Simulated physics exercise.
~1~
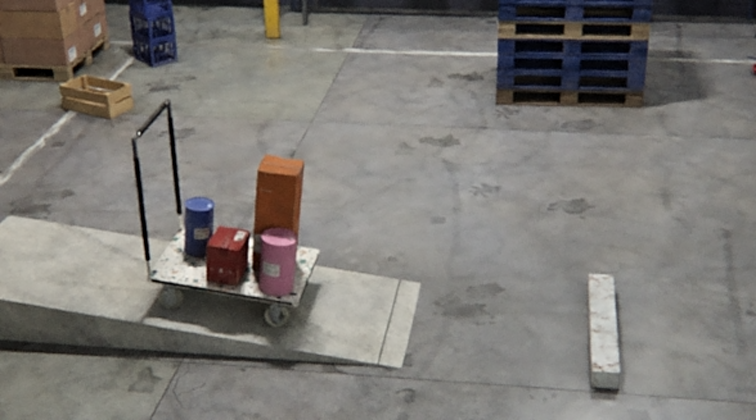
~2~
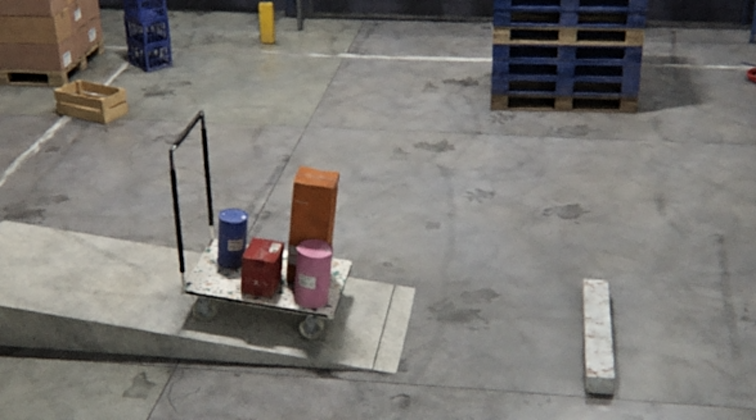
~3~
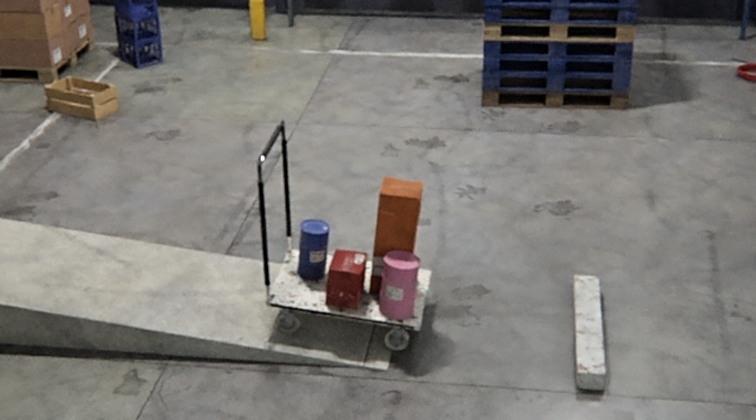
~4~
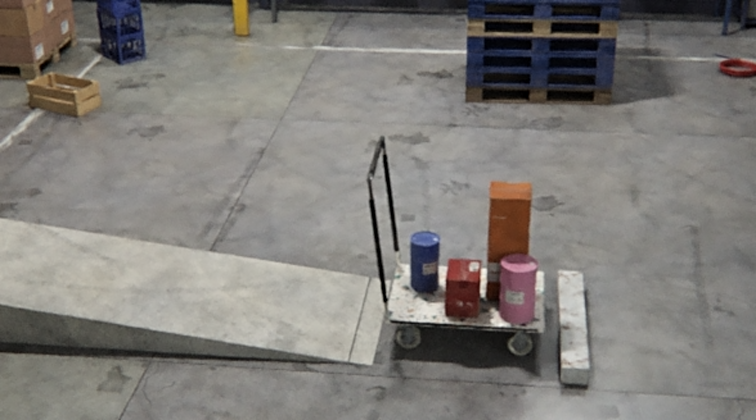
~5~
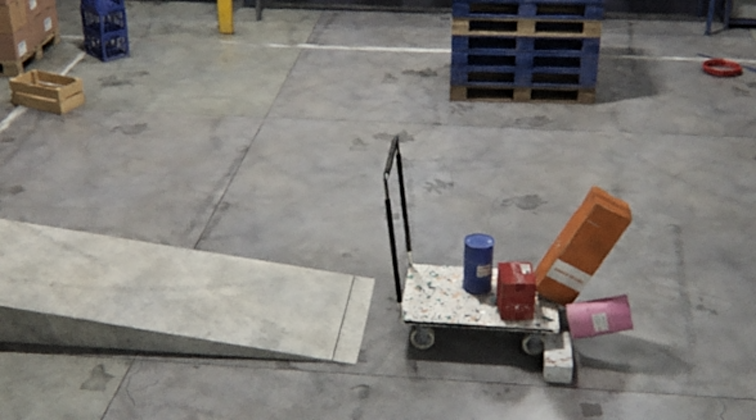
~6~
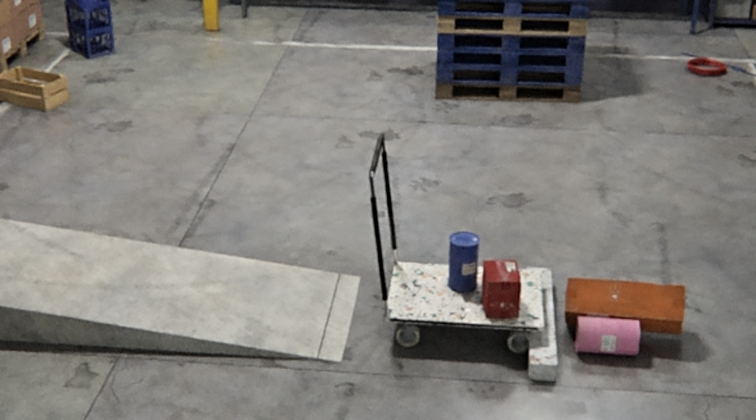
To begin with, a flat trolley carrying a blue canister, a red parcel, a pink canister and a tall orange box rolls rightward down a concrete ramp in a warehouse. It leaves the ramp and crosses the level floor with its load still upright. The trolley then meets a pale kerb and stops abruptly. The pink canister pitches off the front edge onto its side, while the orange box leans over and falls after it. At the end, both lie on the floor beyond the kerb, and the blue canister and red parcel, shifted forward, remain standing on the deck.
